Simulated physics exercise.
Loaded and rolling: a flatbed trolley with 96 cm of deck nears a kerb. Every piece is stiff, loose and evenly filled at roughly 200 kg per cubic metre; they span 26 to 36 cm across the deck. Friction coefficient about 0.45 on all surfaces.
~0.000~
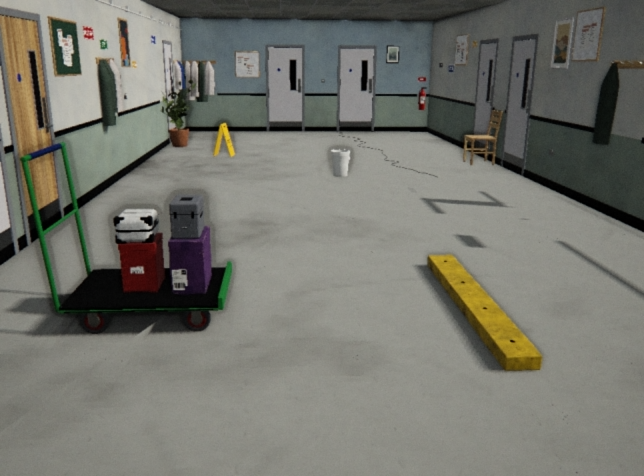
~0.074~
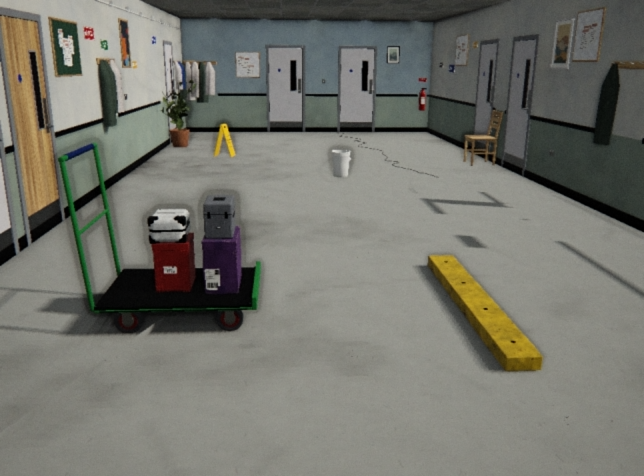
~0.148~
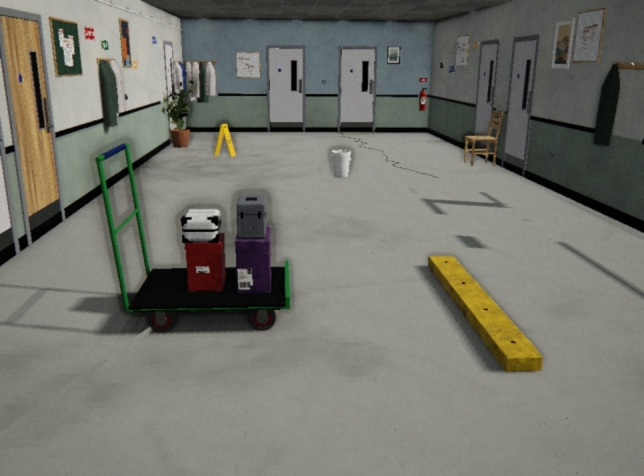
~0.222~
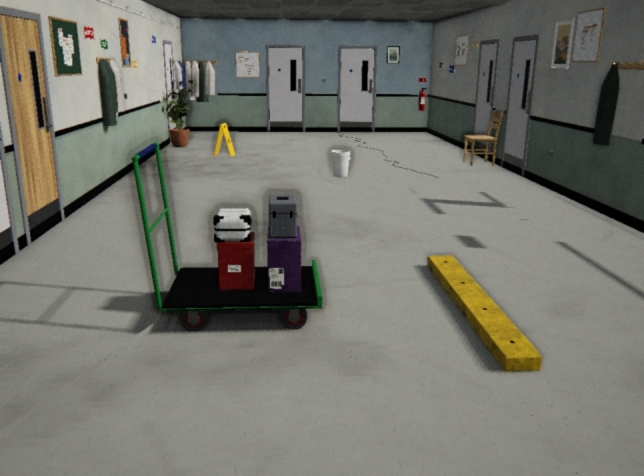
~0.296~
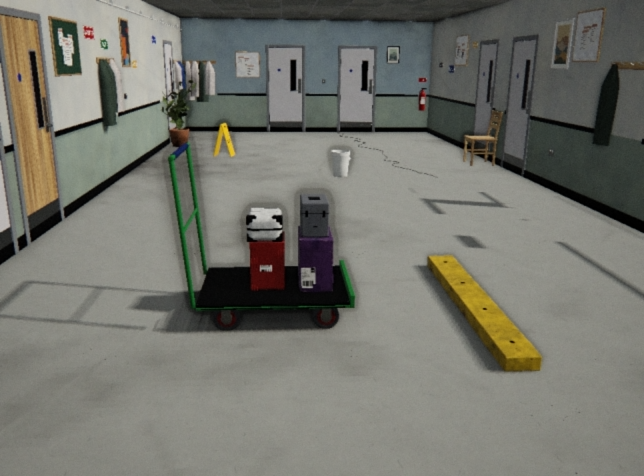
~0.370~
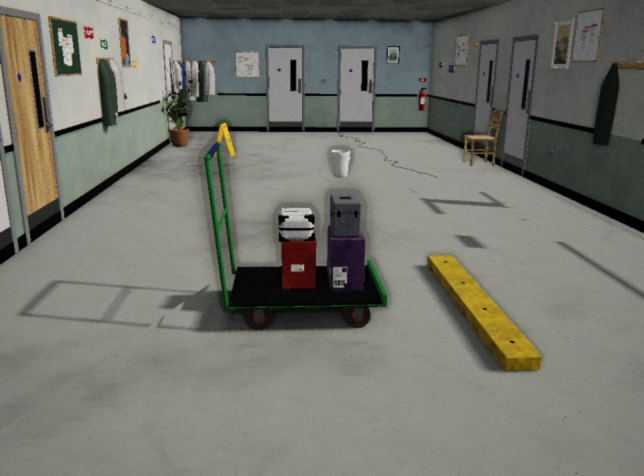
A flatbed trolley with a green frame rolled steadily from left to right across a grey corridor floor, carrying a white case on a red box and a grey toolbox on a purple one.
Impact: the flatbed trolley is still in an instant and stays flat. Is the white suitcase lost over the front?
In the end the white suitcase comes off.
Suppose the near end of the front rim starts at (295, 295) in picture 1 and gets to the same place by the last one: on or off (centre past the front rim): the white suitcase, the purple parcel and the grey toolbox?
Then white on, purple on, grey off.
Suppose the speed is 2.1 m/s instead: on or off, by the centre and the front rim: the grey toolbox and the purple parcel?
Then grey off, purple off.
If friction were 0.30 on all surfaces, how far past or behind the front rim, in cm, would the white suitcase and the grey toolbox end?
Then white 120 past, grey 150 past.
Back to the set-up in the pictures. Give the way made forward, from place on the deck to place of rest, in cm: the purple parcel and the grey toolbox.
Forward: Purple 75, grey 180.
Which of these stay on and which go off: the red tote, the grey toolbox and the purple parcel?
In the end: Red on, grey off, purple off.
After 0.61 s the deck stops.
After 0.76 s the white suitcase is 21 cm behind the rim, tilted 30°, near (447, 215) in the last picture's view.
After 1.01 s the white suitcase is 16 cm past the rim, tilted 85°, near (500, 226) in the last picture's view.
After 1.41 s the white suitcase is 75 cm past the rim, tilted 180°, near (574, 295) in the last picture's view.
Final state at 2.3 s, past the rim, white suitcase, purple parcel and grey toolbox; behind it, red tote.
